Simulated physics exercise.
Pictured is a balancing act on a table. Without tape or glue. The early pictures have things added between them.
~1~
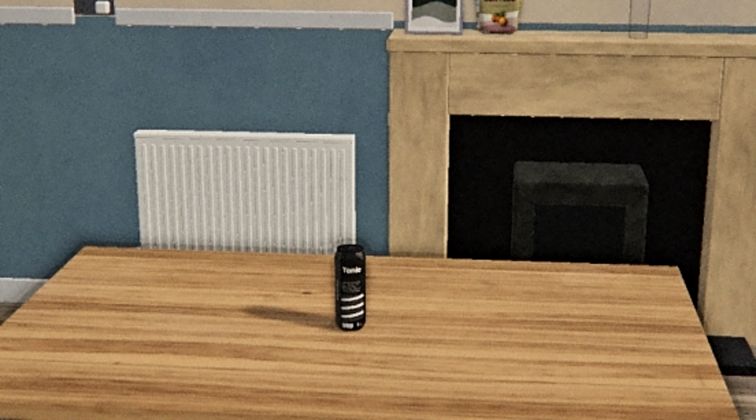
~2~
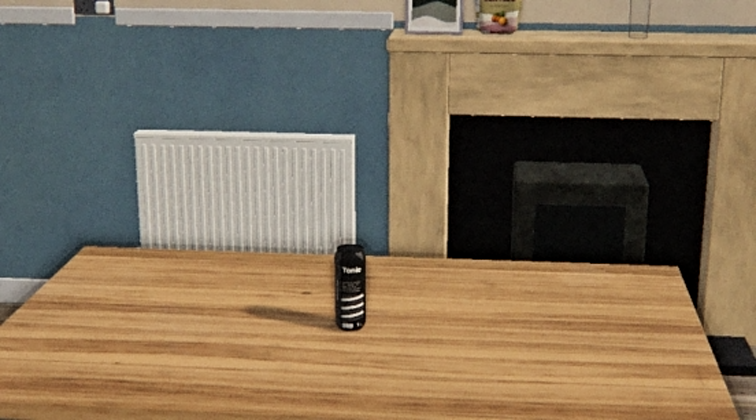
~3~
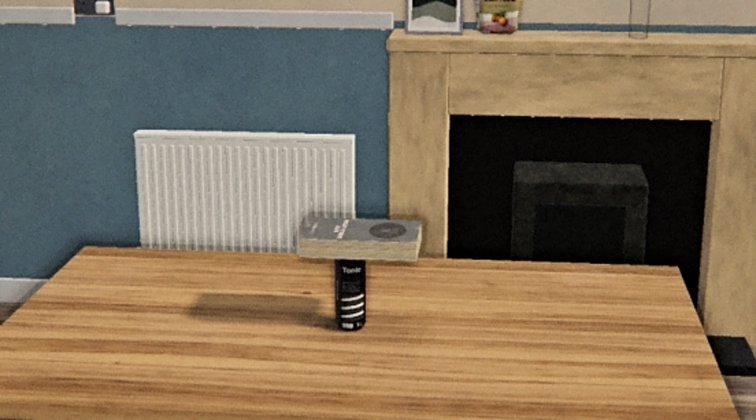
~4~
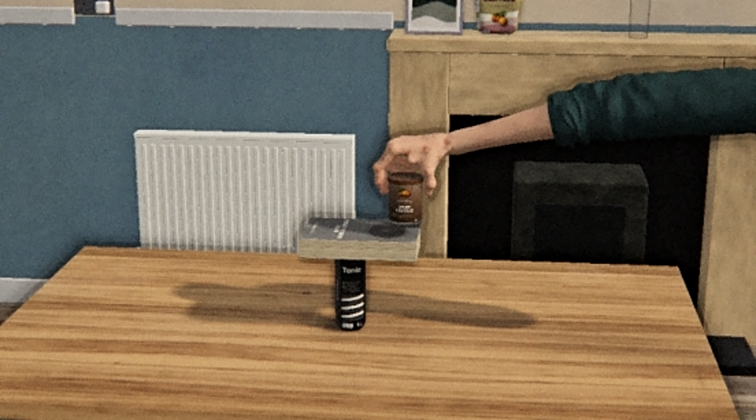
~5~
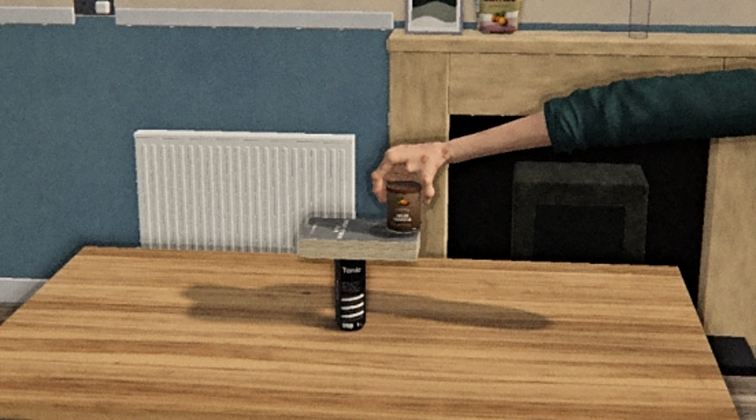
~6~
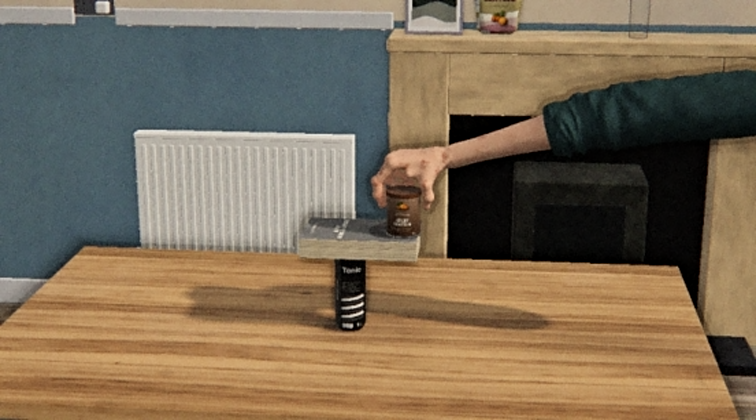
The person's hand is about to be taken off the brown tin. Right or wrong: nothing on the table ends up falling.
Wrong, some of it falls.
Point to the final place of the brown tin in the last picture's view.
End spot: Near (461, 325).
Then, 0.50 s after the last picture, brown tin now fallen; grey book tipped 59° from how it was.
Then, 0.60 s after the last picture, grey book now fallen.
Then, 0.70 s after the last picture, things are still on the move.
Then, 0.90 s after the last picture, as before.
At rest, fallen, brown tin and grey book; black can in place. Seen from the same camera at the end, brown tin near (461, 324). The stack comes apart.
